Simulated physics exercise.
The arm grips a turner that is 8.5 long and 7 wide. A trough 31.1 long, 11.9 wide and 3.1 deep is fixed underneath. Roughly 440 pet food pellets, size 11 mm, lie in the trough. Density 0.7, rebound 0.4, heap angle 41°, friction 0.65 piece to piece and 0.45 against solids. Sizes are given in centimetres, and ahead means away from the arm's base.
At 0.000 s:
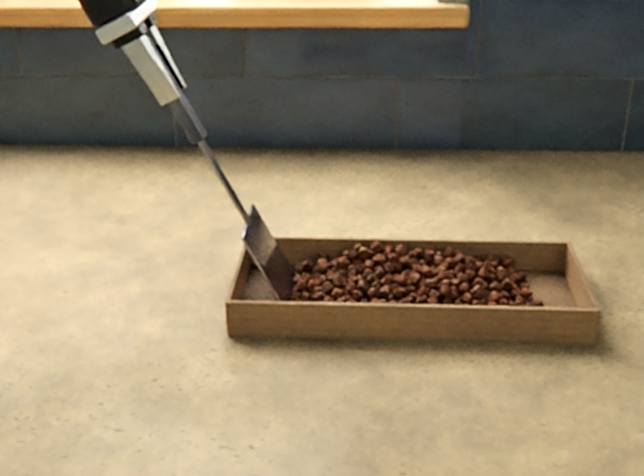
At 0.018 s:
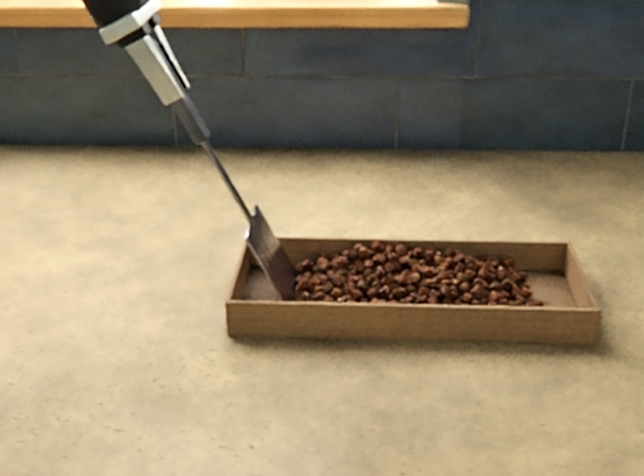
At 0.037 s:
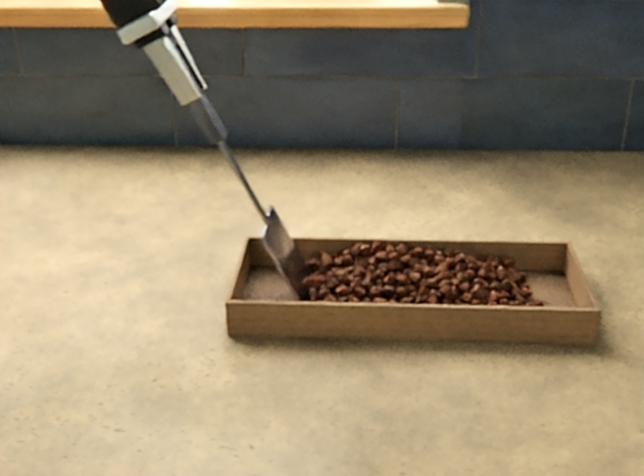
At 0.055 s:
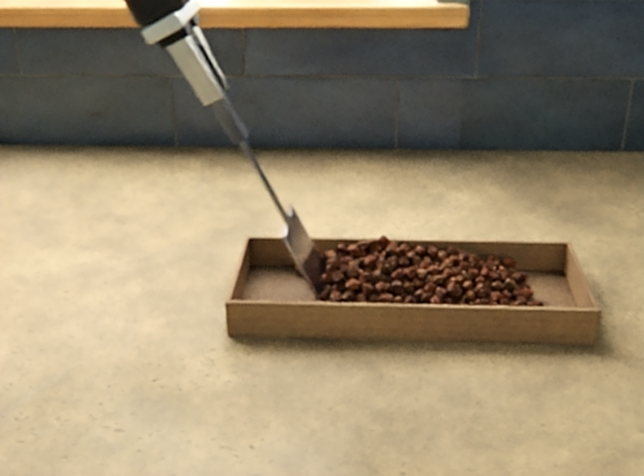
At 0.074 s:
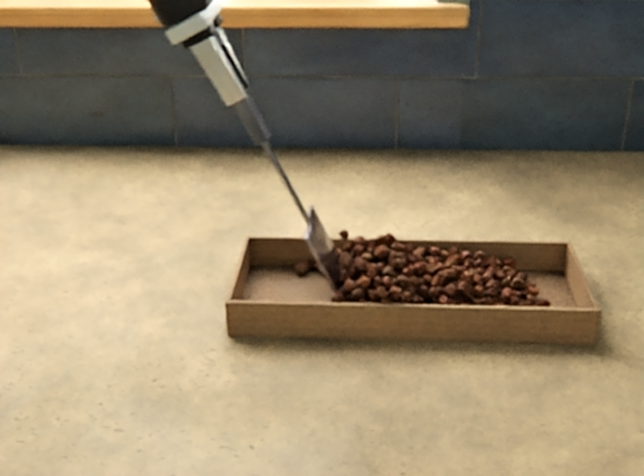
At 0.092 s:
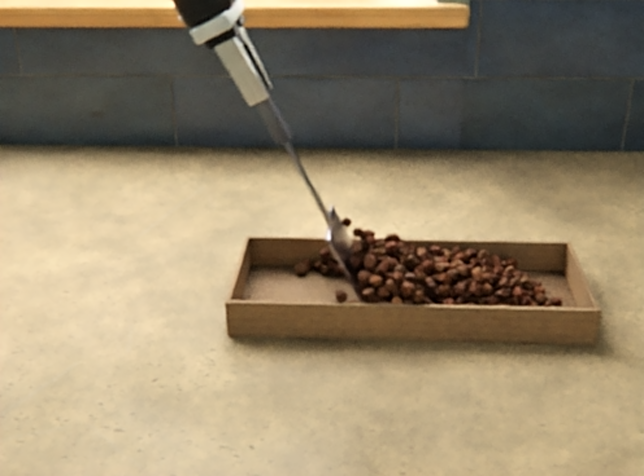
Robot arm with a turner pushing brown pellets rightward in a shallow wooden tray, heaping them higher as a few slip behind.
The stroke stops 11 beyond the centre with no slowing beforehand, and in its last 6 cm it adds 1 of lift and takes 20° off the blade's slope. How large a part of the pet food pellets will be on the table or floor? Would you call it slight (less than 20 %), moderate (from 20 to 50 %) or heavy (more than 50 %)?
I would call it moderate.
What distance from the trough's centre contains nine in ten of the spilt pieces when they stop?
That distance is around 35 cm.
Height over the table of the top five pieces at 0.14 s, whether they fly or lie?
Estimated height above table: Approx. 8 cm.
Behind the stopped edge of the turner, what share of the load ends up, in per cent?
Estimated share: Close to 35 %.
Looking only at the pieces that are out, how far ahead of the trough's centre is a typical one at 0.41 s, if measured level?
The distance is about 20 cm.
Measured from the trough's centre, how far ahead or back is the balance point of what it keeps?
It sits some 8.5 centimetres ahead of centre.
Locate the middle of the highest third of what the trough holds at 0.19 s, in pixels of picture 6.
(481, 260).
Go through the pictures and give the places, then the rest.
Turner top edge at (247, 220), sloping 64°; upper third of the load around (405, 278), from x 285 to 540, top at y 245; 445 in the trough, in the first frame.
Turner top edge at (251, 220), sloping 64°; upper third of the load around (404, 279), from x 285 to 540, top at y 245, in the second frame.
Turner top edge at (266, 220), sloping 64°; upper third of the load around (397, 278), from x 285 to 540, top at y 245, in the third frame.
Turner top edge at (287, 221), sloping 64°; upper third of the load around (397, 274), from x 285 to 540, top at y 240, in the fourth frame.
Turner top edge at (308, 221), sloping 64°; upper third of the load around (402, 271), from x 285 to 545, top at y 235, in the fifth frame.
Turner top edge at (329, 221), sloping 64°; upper third of the load around (406, 269), from x 285 to 555, top at y 220; 445 in the trough, in the sixth frame.
By 0.14 s, sloping 64°, highest piece 9 above the table; 440 in the trough, 5 on the blade or in flight.
By 0.19 s, sloping 59°, highest piece 9 above the table; 434 in the trough, 3 on the table or floor, 8 on the blade or in flight.
By 0.41 s, sloping 44°, highest piece 12 above the table; 279 in the trough, 154 on the table or floor, 12 on the blade or in flight.
By 1.46 s, sloping 44°, highest piece 5 above the table; 273 in the trough, 171 on the table or floor, 1 on the blade or in flight.
Final count, 273 in the trough, 171 on the table or floor, 1 on the blade or in flight. That is 38 % on the table or floor.
